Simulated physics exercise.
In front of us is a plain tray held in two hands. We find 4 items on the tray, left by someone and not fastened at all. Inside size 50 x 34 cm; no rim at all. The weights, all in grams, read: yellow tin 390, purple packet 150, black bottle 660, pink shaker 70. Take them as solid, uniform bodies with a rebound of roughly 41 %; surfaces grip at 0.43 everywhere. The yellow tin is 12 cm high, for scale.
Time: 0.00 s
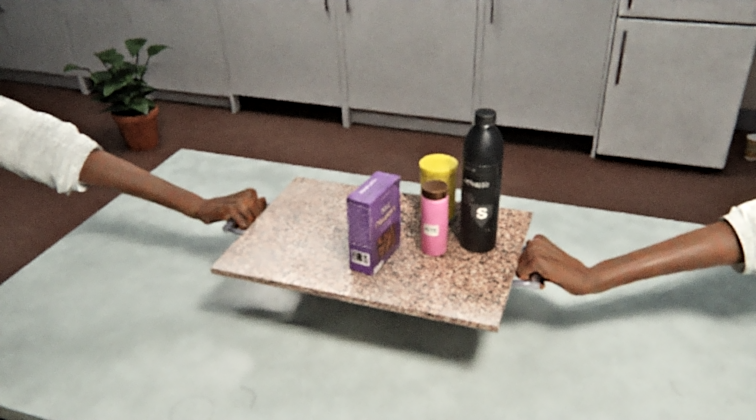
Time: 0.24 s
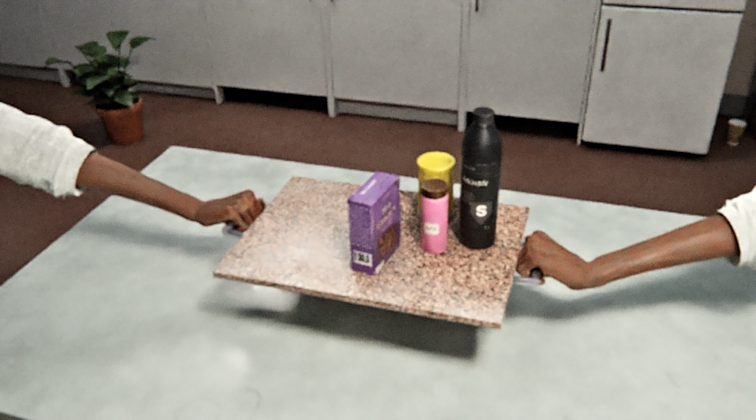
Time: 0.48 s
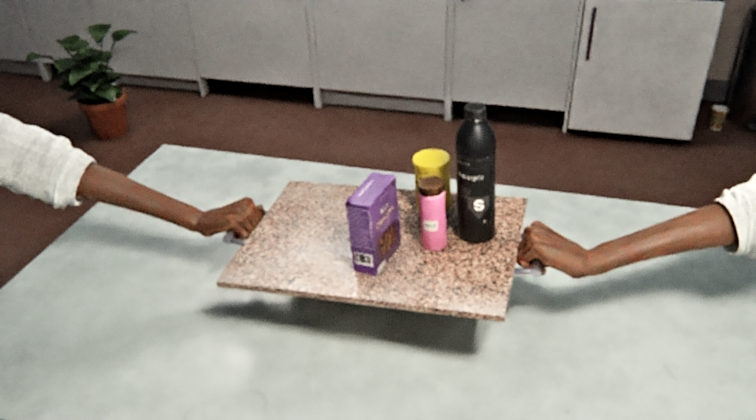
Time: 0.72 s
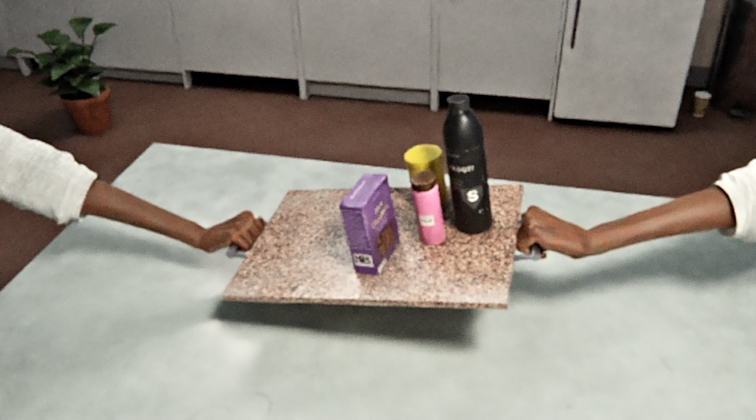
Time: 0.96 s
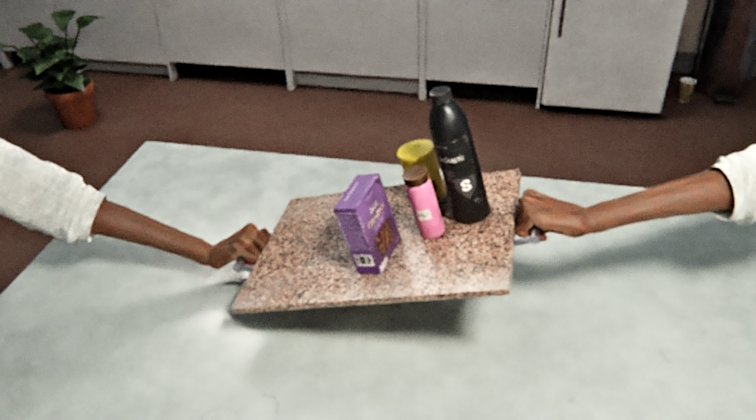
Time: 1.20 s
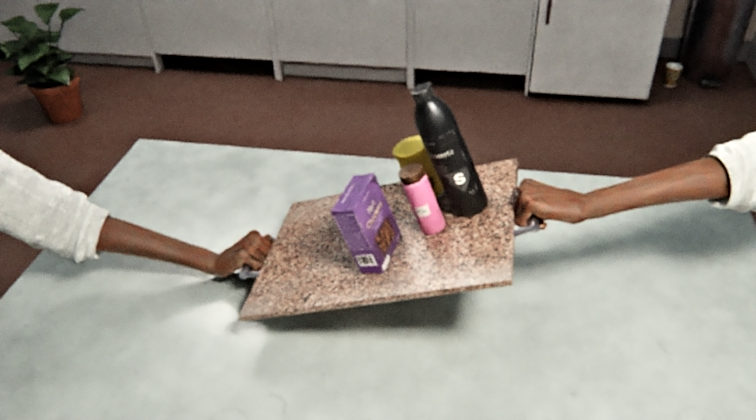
A speckled stone-like tray, gripped by a hand at each side, is held above a pale table in a room with grey cabinets, seen from slightly above. On it stand a purple packet near the middle, a pink shaker, a yellow tin behind it and a tall black bottle at right. The tray starts level, then its left edge dips steadily, the items leaning with it, while the camera drifts gently.
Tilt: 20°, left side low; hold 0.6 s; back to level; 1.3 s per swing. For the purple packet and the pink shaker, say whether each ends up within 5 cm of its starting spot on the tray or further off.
Purple packet - further, pink shaker - further.
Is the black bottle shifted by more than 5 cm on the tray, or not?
As for the black bottle, it gets displaced.
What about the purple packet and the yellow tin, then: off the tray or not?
Well, the purple packet is out of bounds, and the yellow tin is still in bounds.
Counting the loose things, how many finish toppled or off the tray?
My answer is 3.
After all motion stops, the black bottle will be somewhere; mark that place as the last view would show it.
In the last picture it sits around (289, 202).
Around 1.60 s, tray at 20°, left edge down; purple packet on its side near (326, 244); pink shaker tipped 58° against what carries it near (372, 223); black bottle on its side.
Around 2.00 s, tray at 20°, left edge down; purple packet now off the tray; pink shaker on its side near (325, 268); black bottle on its side.
Finally (4.1 s), off the tray, purple packet; on their side or leaning hard on the tray, black bottle and pink shaker; yellow tin still in place (within 5 cm). Final places as that camera would see them, purple packet near (239, 282), pink shaker near (305, 233).
